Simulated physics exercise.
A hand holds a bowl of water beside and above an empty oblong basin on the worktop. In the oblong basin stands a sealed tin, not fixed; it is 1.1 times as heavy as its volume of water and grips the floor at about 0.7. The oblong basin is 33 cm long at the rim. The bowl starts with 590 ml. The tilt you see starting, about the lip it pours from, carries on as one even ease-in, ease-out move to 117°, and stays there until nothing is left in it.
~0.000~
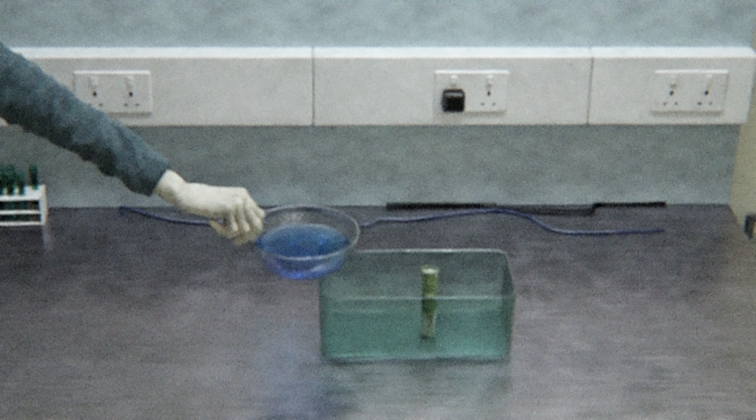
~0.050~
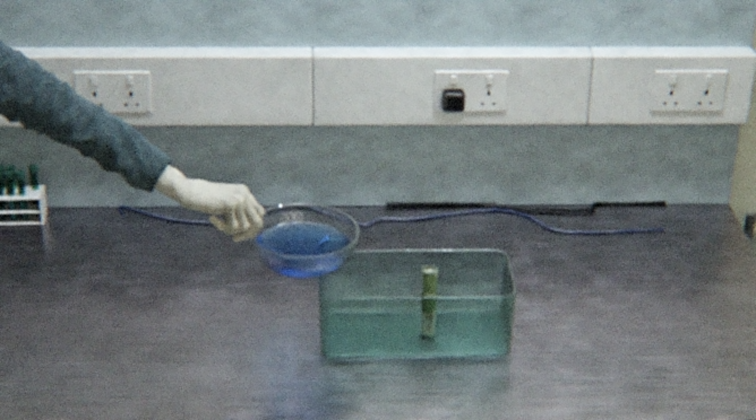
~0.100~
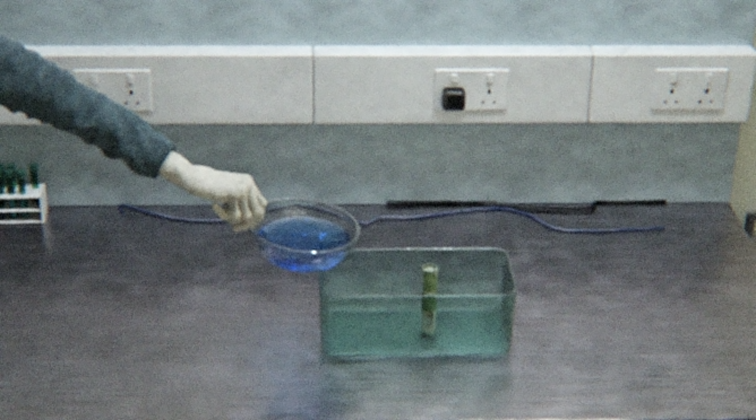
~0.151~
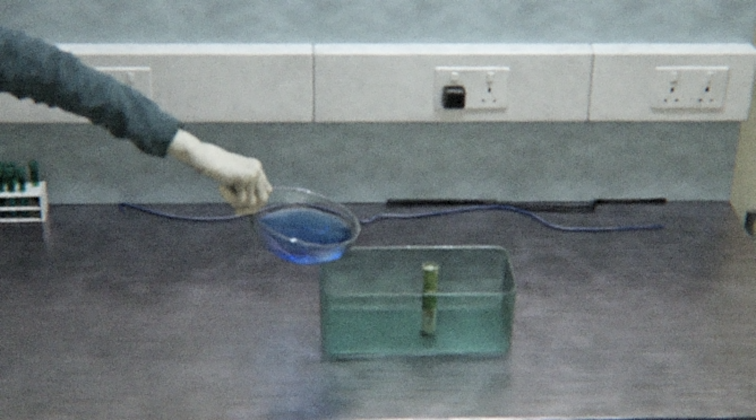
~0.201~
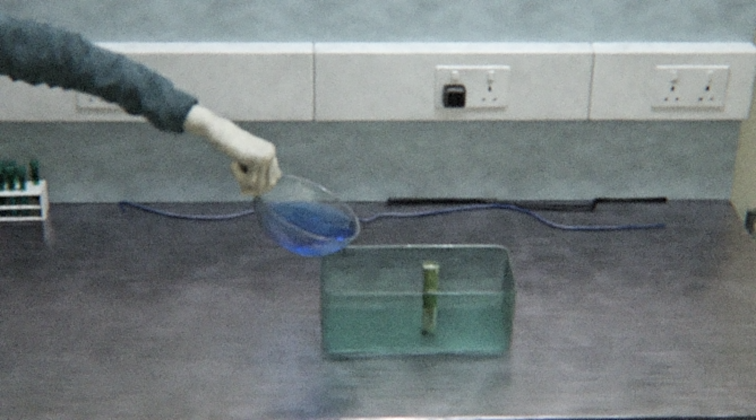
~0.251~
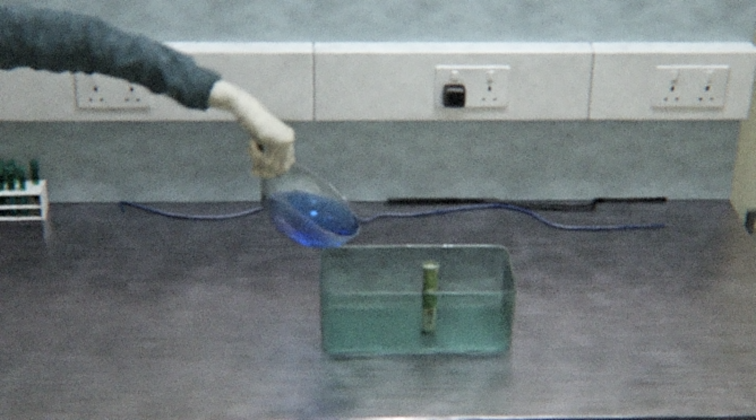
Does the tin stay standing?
The tin falls.
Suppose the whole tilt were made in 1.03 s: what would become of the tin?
The tin falls.
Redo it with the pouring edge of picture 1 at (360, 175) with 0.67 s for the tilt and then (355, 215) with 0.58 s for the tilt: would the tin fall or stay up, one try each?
First it keeps standing; then it topples.
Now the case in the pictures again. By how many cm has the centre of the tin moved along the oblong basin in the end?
About 7.0 cm.
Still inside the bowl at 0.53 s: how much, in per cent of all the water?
About 4 per cent.
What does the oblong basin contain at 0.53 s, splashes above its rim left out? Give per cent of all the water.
About 32 per cent.
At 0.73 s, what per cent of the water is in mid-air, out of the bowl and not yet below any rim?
Near 3 in a hundred.
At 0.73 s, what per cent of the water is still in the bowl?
Near 0 in a hundred.
Then, 0.53 s in, the tilt is 104° and 4 per cent is still to pour; the tin stands where it began.
Then, 0.73 s in, the tilt is 117° and 0 per cent is still to pour; the tin leans 44°.
Then, 0.94 s in, the tilt is 117° and 0 per cent is still to pour; the tin lies on its side.
Then, 1.17 s in, the tilt is 117° and 0 per cent is still to pour; the tin lies on its side.
Finally, the tin lies on its side.
